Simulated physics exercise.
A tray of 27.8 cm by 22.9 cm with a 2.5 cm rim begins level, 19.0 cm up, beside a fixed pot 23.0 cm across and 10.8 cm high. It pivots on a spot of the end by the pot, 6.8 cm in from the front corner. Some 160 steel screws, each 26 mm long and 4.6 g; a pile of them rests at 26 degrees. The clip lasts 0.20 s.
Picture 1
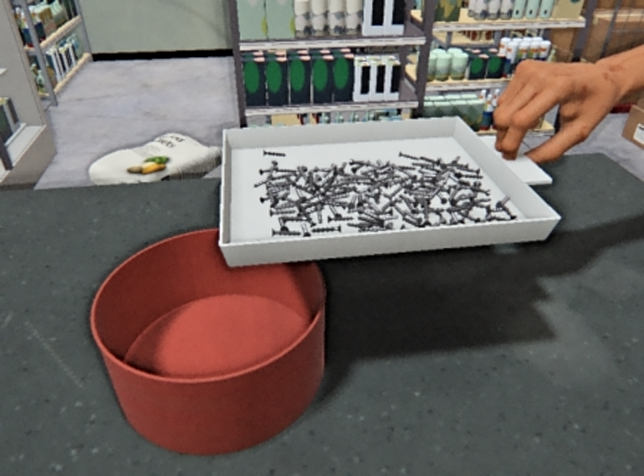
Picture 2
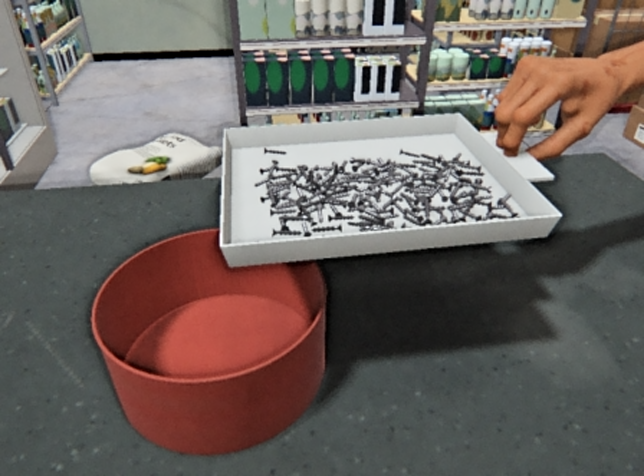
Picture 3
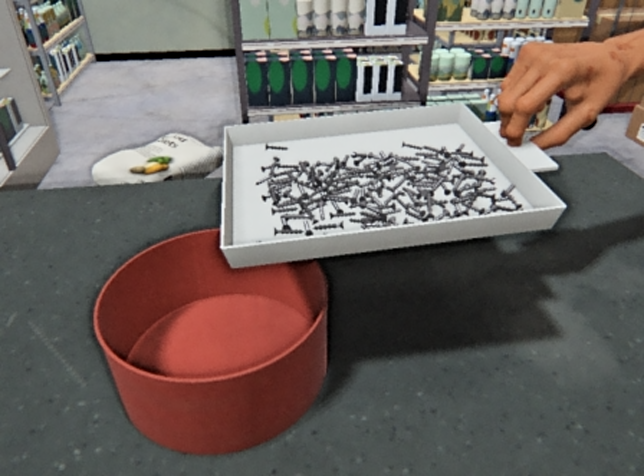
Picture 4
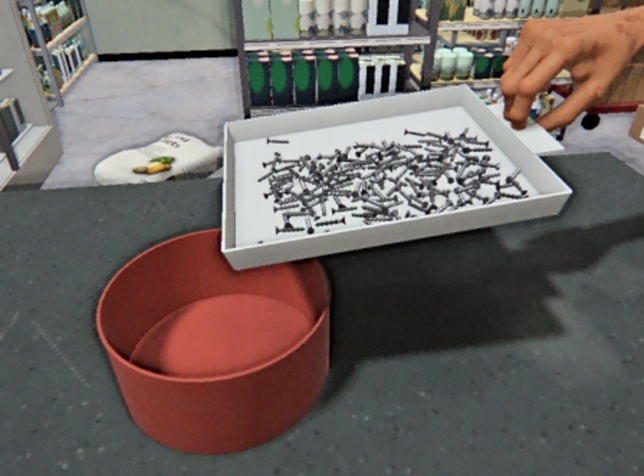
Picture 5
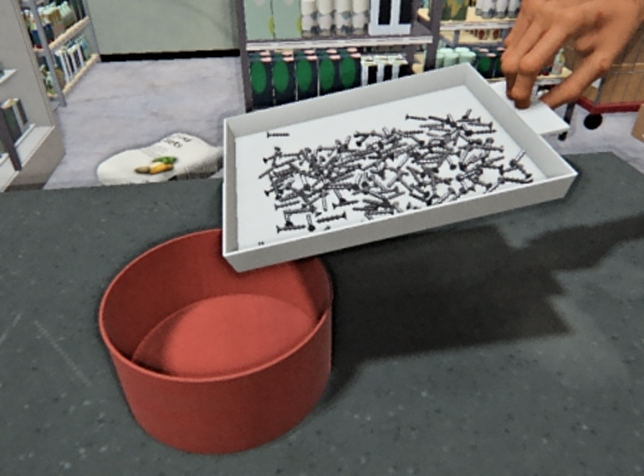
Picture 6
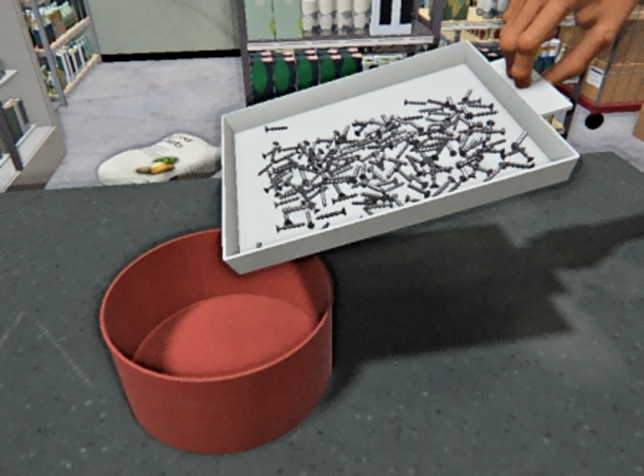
Hand raising the right end of a white tray of scattered screws, slanting it leftward above a red pot on a dark counter.
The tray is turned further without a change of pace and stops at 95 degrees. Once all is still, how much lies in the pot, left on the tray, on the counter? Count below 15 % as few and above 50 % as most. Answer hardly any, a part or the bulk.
Pot: The bulk, tray: Hardly any, counter: Hardly any.
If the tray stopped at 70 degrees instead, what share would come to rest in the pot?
It would be near 70 per cent.
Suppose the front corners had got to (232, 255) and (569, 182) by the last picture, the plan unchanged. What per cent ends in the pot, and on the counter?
Pot 95, counter 5.
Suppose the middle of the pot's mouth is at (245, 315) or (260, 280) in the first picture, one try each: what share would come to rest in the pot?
About 100 and 75 per cent.
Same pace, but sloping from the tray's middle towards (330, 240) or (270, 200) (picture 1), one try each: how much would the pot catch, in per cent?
Some 75 and 95 per cent.
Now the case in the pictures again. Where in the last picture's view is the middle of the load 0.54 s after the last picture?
At about (214, 267).
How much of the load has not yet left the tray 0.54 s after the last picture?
About 70 per cent.
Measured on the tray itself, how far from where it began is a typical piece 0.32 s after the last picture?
About 8 cm.
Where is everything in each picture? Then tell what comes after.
In the first frame, tray tilt 0 degrees, front corners at (227, 241) and (552, 215); middle of the pieces at (375, 197); pot at (212, 291).
In the second frame, tray tilt 1 degrees, front corners at (227, 242) and (553, 213); middle of the pieces at (376, 195).
In the third frame, tray tilt 3 degrees, front corners at (228, 244) and (557, 204), lowest corner left front; middle of the pieces at (377, 190).
In the fourth frame, tray tilt 7 degrees, front corners at (229, 247) and (563, 189), lowest corner left front; middle of the pieces at (379, 182).
In the fifth frame, tray tilt 12 degrees, front corners at (230, 250) and (567, 172), lowest corner left front; middle of the pieces at (380, 172).
In the sixth frame, tray tilt 17 degrees, front corners at (230, 254) and (570, 154), lowest corner left front; middle of the pieces at (379, 163); pot at (220, 290).
Then, 0.32 s after the last picture, tilt 55 degrees; the tray holds 100 %, the pot 0 %.
Then, 0.54 s after the last picture, tilt 81 degrees; the tray holds 70 %, the pot 10 %.
Then, 0.87 s after the last picture, tilt 95 degrees; the tray holds 5 %, the pot 95 %.
In the end, pot 100 %, tray 0 %, counter 0 %.
